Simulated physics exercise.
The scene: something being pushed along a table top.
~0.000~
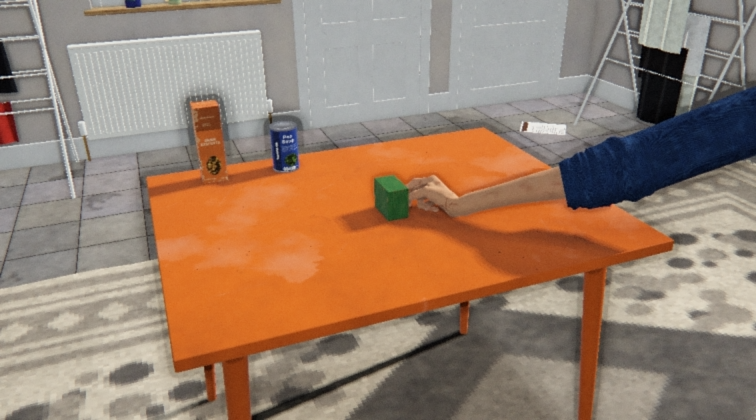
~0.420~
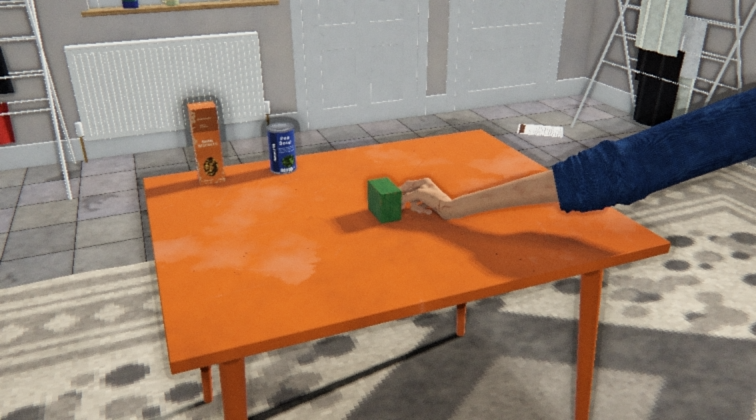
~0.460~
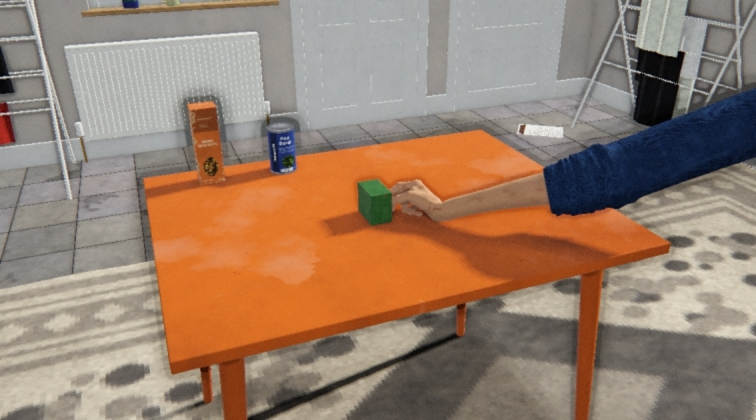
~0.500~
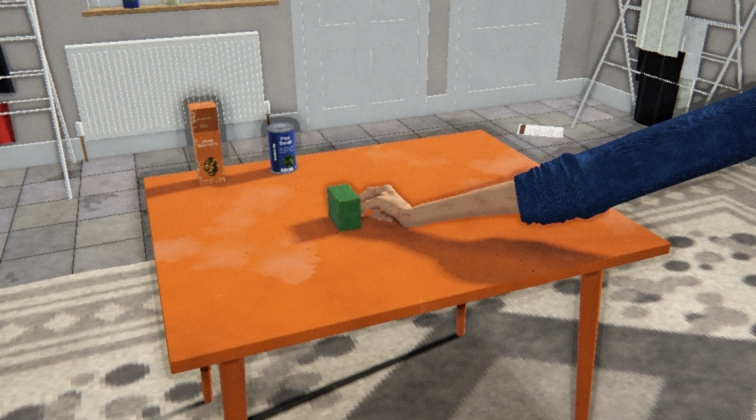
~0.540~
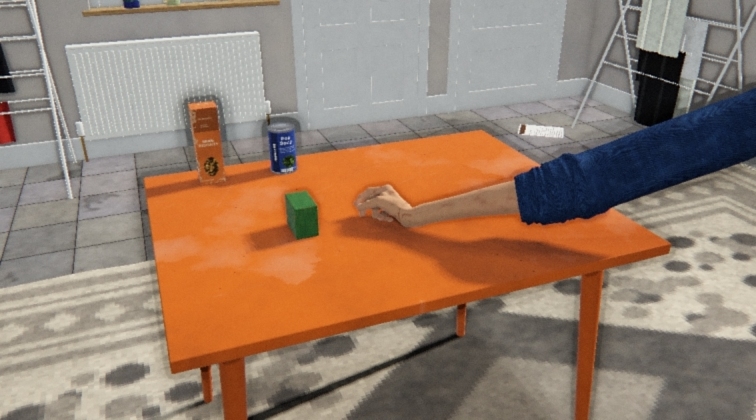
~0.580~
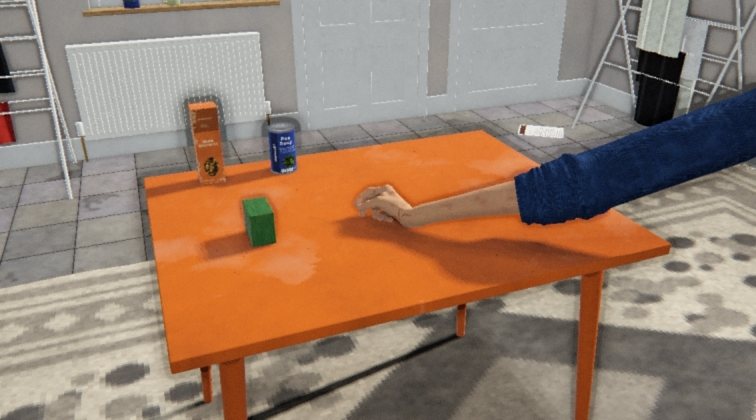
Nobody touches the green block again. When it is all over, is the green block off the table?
The green block goes over the edge.
Around 0.68 s, green block now off the table.
Around 0.88 s, things are still on the move.
Around 0.98 s, as before.
Finally (1.3 s), off the table, green block.
